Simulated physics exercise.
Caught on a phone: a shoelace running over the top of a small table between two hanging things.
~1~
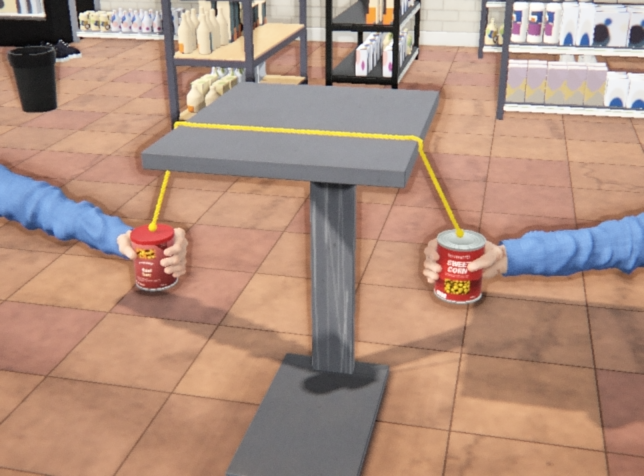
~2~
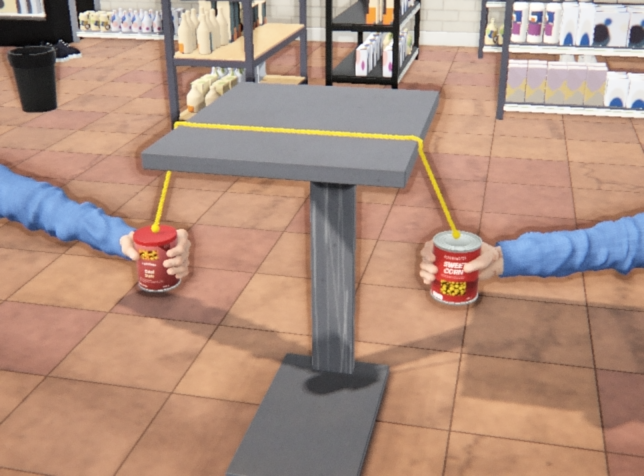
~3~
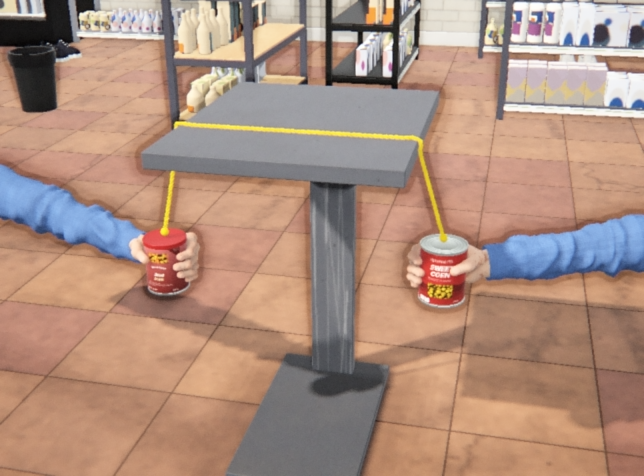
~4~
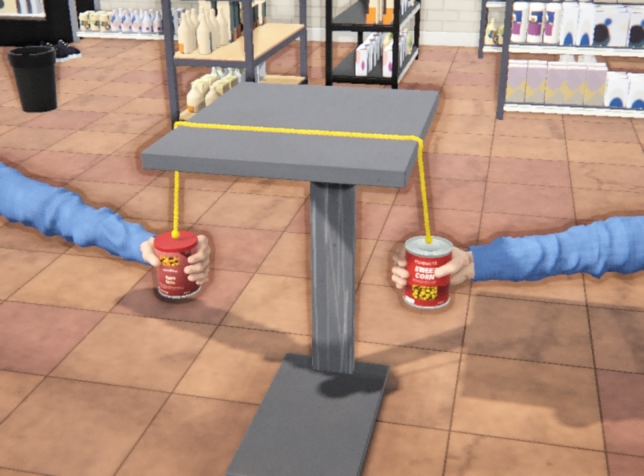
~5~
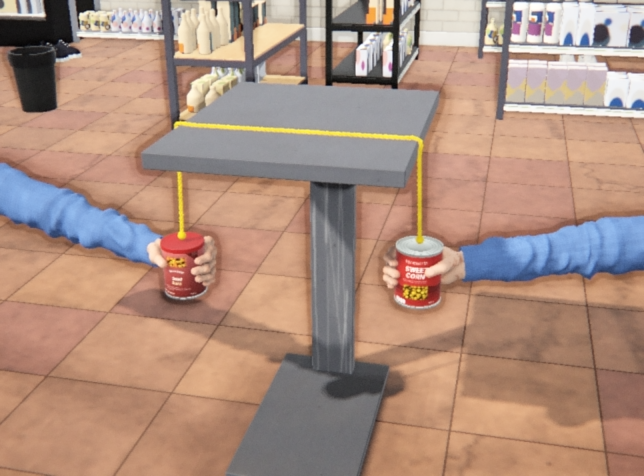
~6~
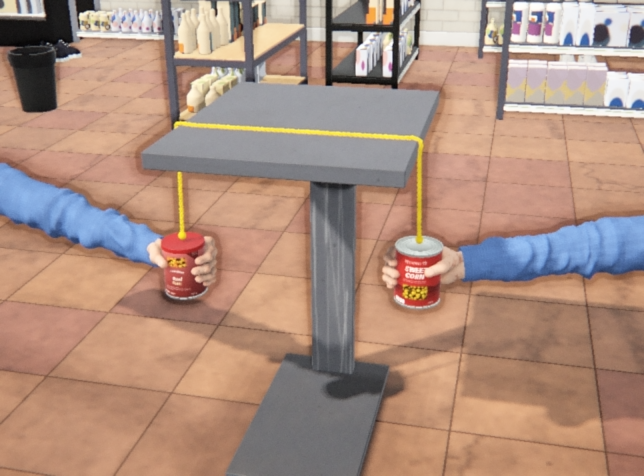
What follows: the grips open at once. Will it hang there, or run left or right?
The shoelace hangs still.
Then, 0.60 s past the final frame, left tin at the same height near (193, 267); right tin at the same height near (411, 271).
Then, 1.24 s past the final frame, left tin at the same height near (186, 266); right tin at the same height near (415, 272).
When it is over, left tin at the same height near (189, 266); right tin at the same height near (417, 272). The shoelace keeps its balance.
